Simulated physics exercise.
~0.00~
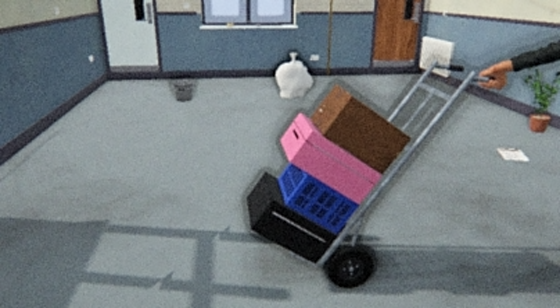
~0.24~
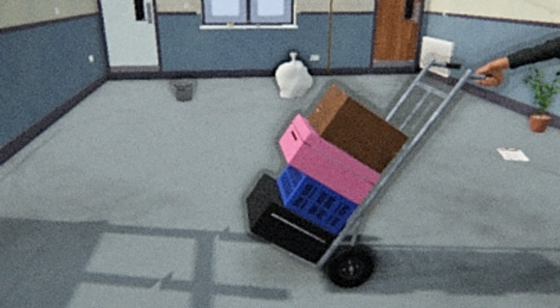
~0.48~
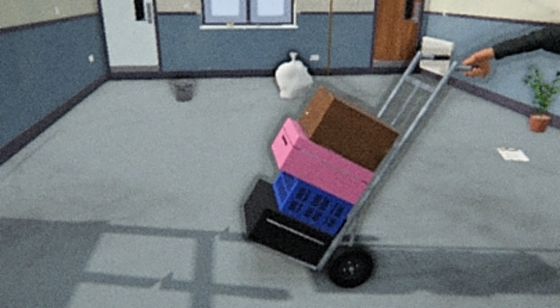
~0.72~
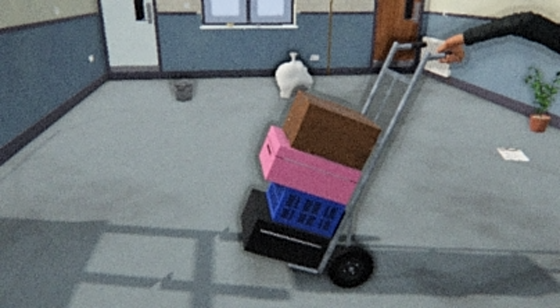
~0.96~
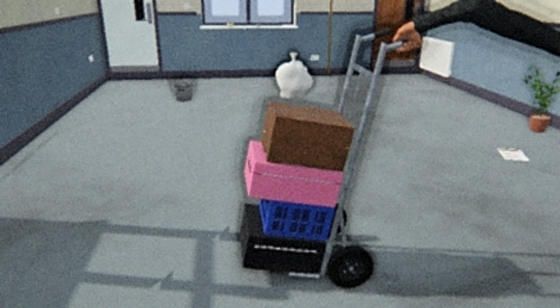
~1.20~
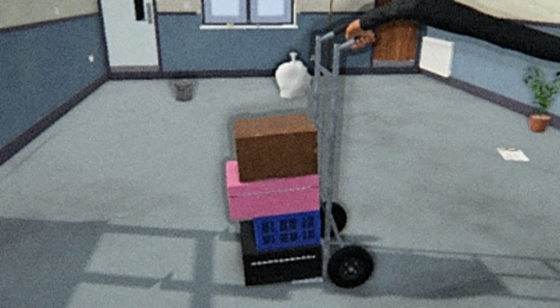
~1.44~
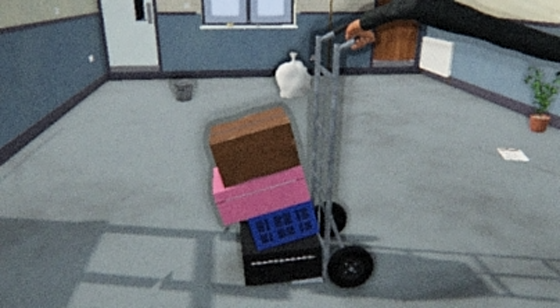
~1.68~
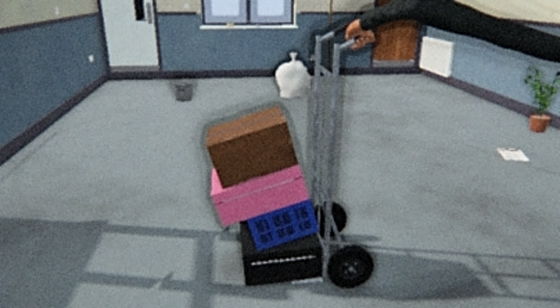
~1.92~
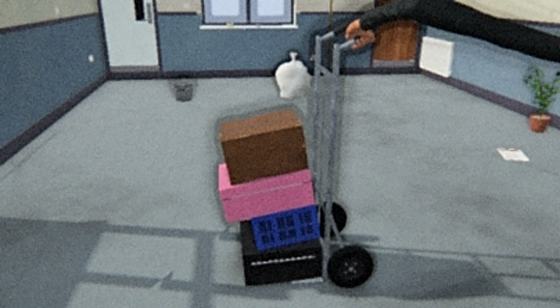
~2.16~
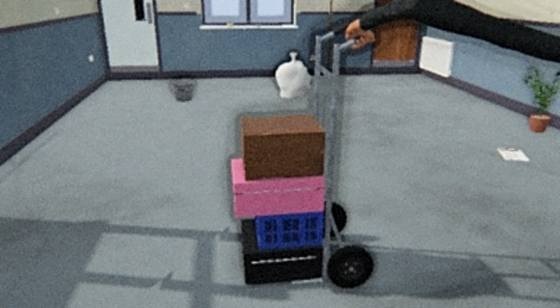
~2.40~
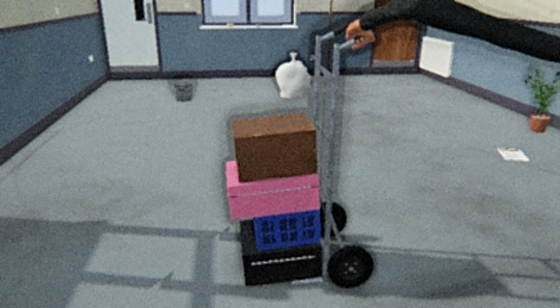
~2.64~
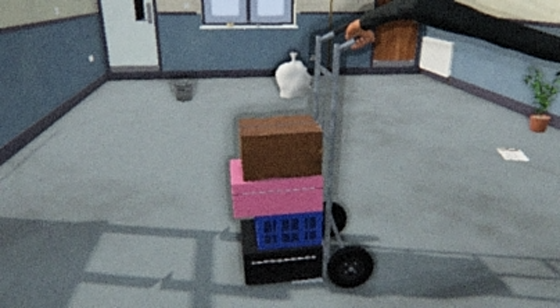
A hand truck carrying four stacked boxes leans back to the right in a bare room with blue and cream walls, seen from the side by a still camera. From the bottom up, the load is a black toolbox, a blue crate, a pink toolbox and a brown parcel. A dark-sleeved arm at the right swings the truck forward until it stands upright. The upper three then tip left together over the black toolbox, leaning clearly away from the frame. They rock back, wobble slightly, and finish upright, still stacked beside the truck as the hand holds it.
